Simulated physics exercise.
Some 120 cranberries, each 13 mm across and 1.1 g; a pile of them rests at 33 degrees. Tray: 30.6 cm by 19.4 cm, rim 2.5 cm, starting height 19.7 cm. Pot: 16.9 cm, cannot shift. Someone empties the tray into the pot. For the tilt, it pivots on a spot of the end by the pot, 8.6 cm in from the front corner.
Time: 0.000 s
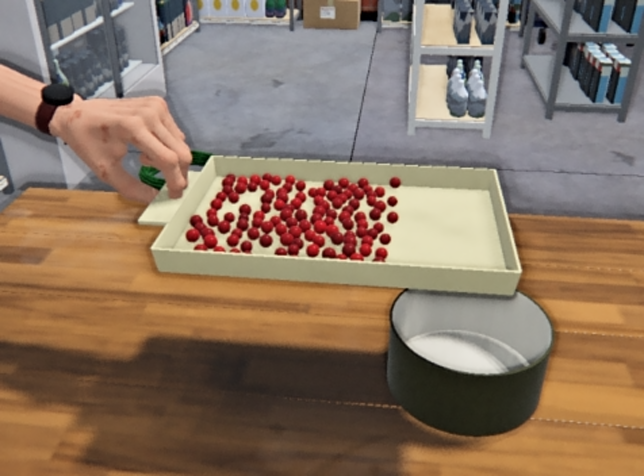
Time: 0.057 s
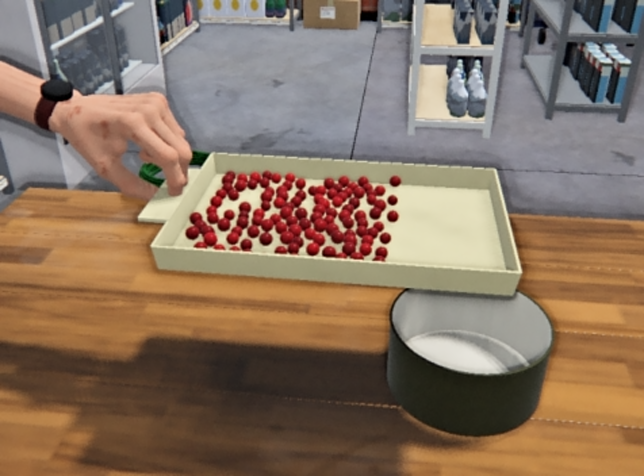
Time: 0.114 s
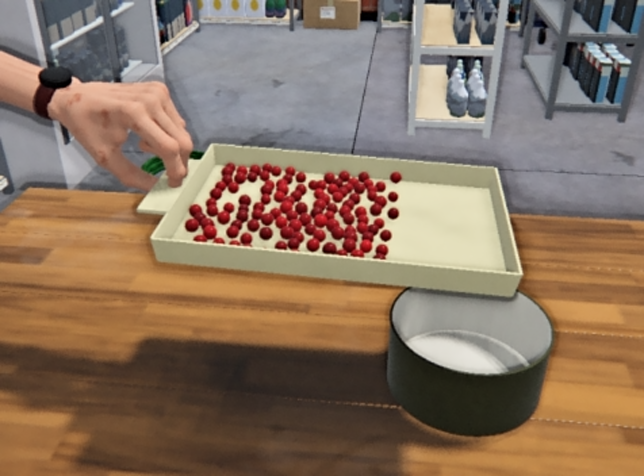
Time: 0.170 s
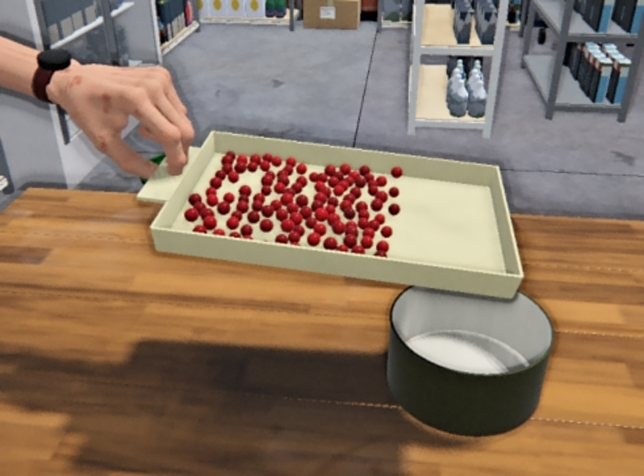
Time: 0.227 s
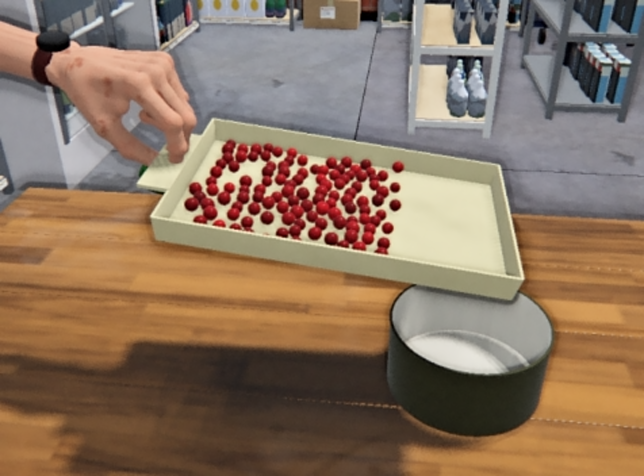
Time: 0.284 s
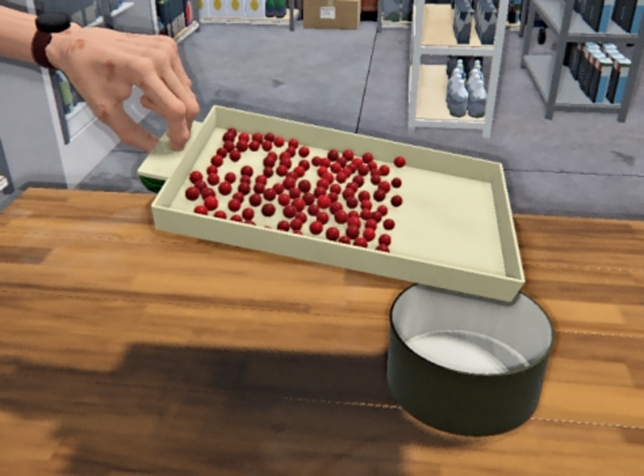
A hand raises the left end of a cream tray of red berries beside a pot.
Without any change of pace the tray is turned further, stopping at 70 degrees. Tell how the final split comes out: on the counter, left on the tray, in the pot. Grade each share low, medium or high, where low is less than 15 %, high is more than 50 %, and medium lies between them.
Shares - counter: Low, left on the tray: High, pot: Low.
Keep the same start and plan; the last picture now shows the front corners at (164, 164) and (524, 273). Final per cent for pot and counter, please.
The pot gets 0 and the counter 10.
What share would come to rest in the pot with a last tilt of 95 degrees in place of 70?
The pot would get around 5 per cent.
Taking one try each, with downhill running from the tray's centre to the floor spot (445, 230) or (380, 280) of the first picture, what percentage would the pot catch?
First try: About 5 percent; second try: About 0 percent.
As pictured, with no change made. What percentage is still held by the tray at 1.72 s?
I'd put it at roughly 100 per cent.
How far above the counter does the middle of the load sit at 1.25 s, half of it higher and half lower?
Roughly 24 cm above the counter.
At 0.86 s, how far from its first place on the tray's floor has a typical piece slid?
By then it sits near 12 cm from where it began.
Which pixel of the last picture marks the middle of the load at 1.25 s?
Load centre: About (467, 224) px.
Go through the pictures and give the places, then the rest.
Tray tilt 0 degrees, front corners at (156, 247) and (517, 270); middle of the pieces at (301, 216); pot at (471, 320), in the first picture.
Tray tilt 1 degrees, front corners at (156, 245) and (517, 270); middle of the pieces at (301, 214), in the second picture.
Tray tilt 3 degrees, front corners at (155, 237) and (518, 272); middle of the pieces at (301, 209), in the third picture.
Tray tilt 5 degrees, front corners at (155, 226) and (519, 274), lowest corner right front; middle of the pieces at (302, 201), in the fourth picture.
Tray tilt 8 degrees, front corners at (156, 215) and (519, 277), lowest corner right front; middle of the pieces at (303, 194), in the fifth picture.
Tray tilt 11 degrees, front corners at (157, 205) and (520, 279), lowest corner right front; middle of the pieces at (304, 186); pot at (471, 320). The tray's pace is about 50 degrees a second, in the sixth picture.
After 0.86 s, tilt 39 degrees; the tray holds 100 %, the pot 0 %.
Then, at 1.25 s, tilt 57 degrees; the tray holds 100 %, the pot 0 %.
After 1.72 s, tilt 70 degrees; the tray holds 100 %, the pot 0 %.
At rest (2.0 s), counter 0 %, tray 100 %, pot 0 %.
